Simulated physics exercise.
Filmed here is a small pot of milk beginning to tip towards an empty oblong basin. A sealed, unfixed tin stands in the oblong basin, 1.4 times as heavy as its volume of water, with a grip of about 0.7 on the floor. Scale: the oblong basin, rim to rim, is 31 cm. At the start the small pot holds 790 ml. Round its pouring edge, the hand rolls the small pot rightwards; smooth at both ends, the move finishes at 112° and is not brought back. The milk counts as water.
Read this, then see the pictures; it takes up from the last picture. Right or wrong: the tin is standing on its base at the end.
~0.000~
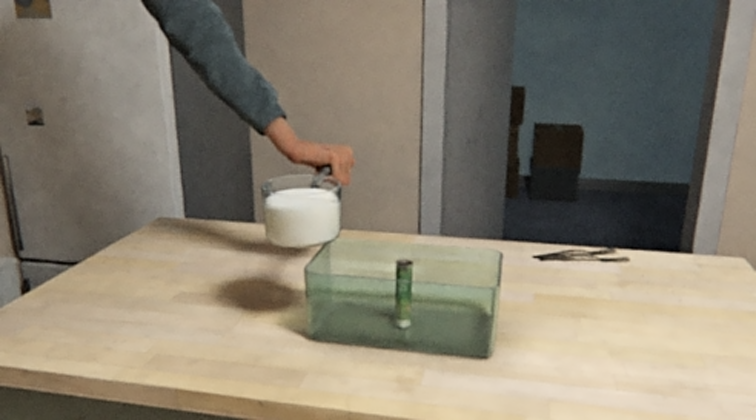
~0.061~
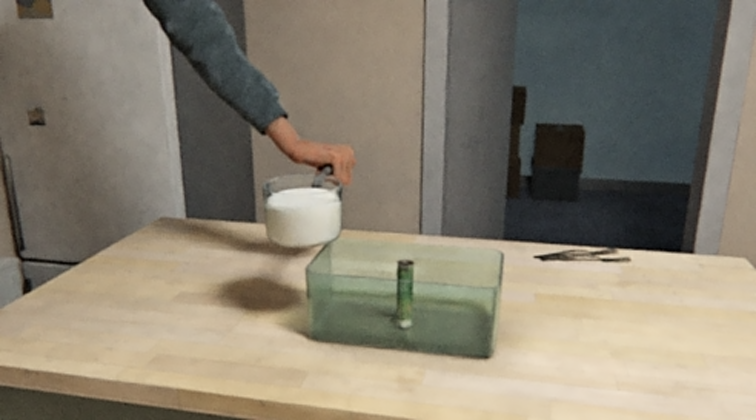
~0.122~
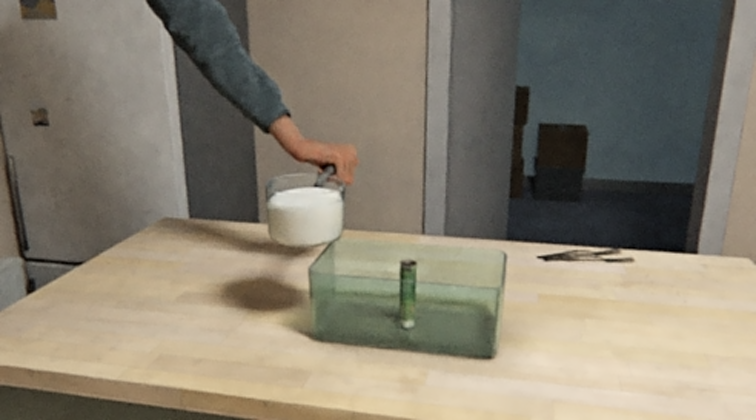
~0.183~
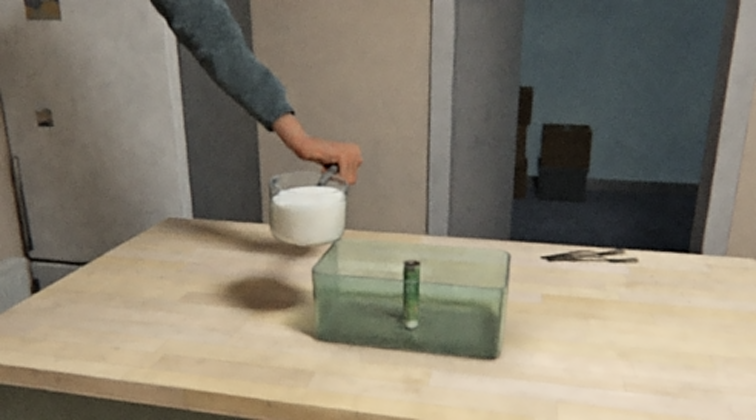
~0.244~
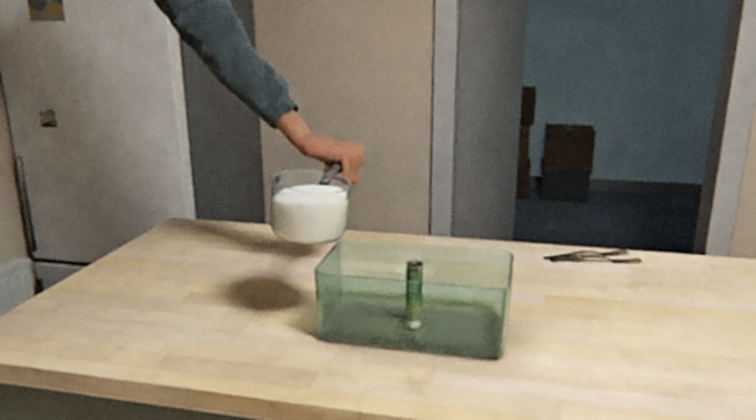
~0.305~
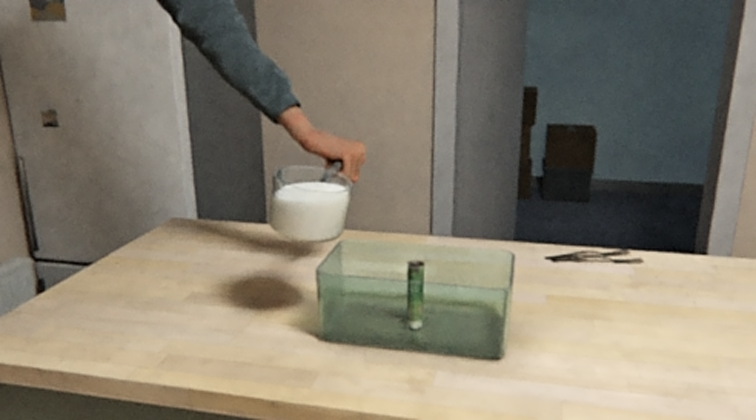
Wrong, it is lying on its side.
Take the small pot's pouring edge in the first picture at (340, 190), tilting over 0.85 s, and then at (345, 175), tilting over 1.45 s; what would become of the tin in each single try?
In the first try it comes down; in the second it remains standing.
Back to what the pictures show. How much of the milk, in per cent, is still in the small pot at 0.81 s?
Some 76 % of it is still there.
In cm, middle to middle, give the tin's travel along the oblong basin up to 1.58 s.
It has moved some 6 cm.
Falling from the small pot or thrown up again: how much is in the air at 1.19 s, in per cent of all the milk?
It comes to some 20 percent of the total.
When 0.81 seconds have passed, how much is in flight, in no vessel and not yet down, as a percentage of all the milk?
Estimate: About 20 % of all of it.
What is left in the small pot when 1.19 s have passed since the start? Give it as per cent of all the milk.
16 %.
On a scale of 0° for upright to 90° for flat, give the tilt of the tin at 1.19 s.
Looks like some 0 degrees from vertical upright.
By 0.81 s the tilt is 63° and 76 per cent is still to pour; the tin stands where it began.
By 1.19 s the tilt is 100° and 16 per cent is still to pour; the tin stands where it began.
By 1.58 s the tilt is 112° and 0 per cent is still to pour; the tin lies on its side.
By 2.00 s the tilt is 112° and 0 per cent is still to pour; the tin lies on its side.
At rest the tin lies on its side.
